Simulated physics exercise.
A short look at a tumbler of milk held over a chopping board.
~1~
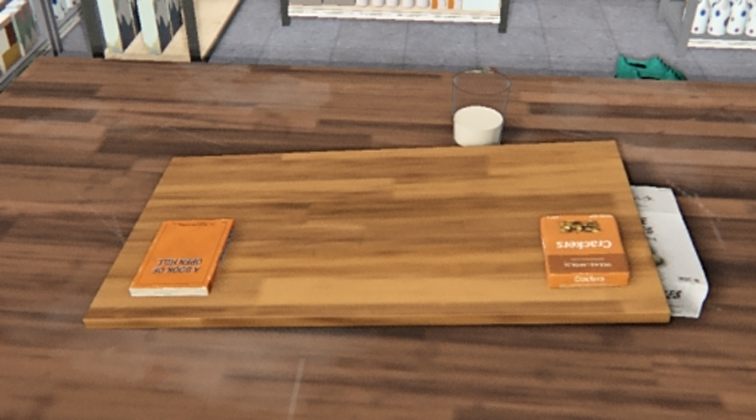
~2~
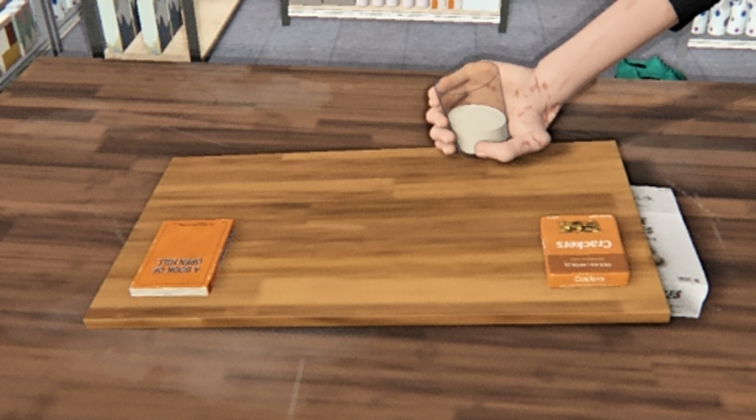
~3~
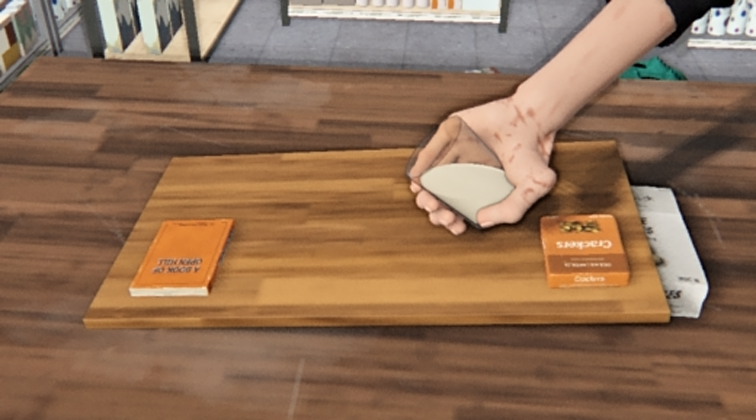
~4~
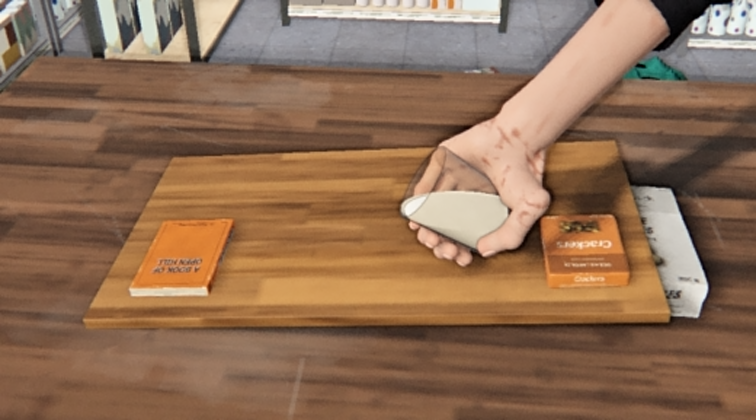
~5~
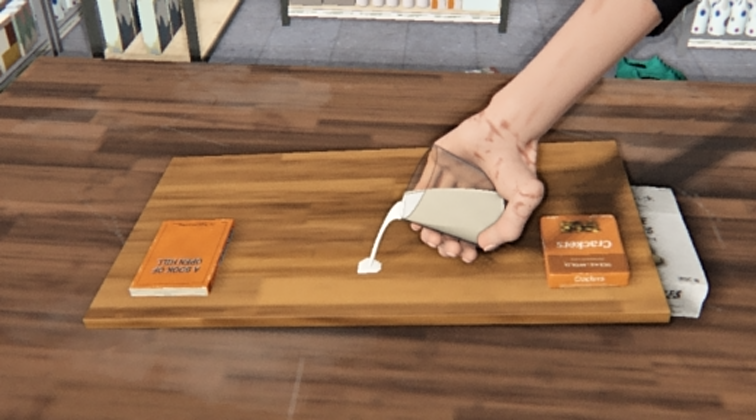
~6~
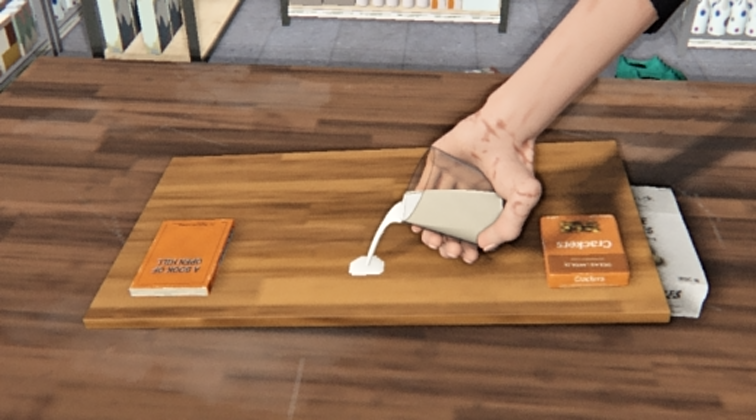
On a wooden chopping board on a table, between an orange book and a crackers box, a hand lifts a glass of milk from the back, tilts it left over the board, and pours a thin stream into a small white puddle.
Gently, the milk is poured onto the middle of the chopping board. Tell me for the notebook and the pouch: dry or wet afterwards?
Notebook: Wet, pouch: Dry.
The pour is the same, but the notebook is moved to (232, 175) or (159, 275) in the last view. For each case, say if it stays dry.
Lab note - position 1: It avoids the spill; position 2: It gets touched by it.
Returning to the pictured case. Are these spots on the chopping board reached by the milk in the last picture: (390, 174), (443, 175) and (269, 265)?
In turn: Clear of it, dry, in the puddle.
A moment on, it runs down to the left; the notebook is reached; the pouch is untouched.
Further on, it runs down to the left and off the end; the notebook is reached; the pouch is untouched.
When it is over, it runs down to the left and off the end; the notebook is reached; the pouch is untouched.
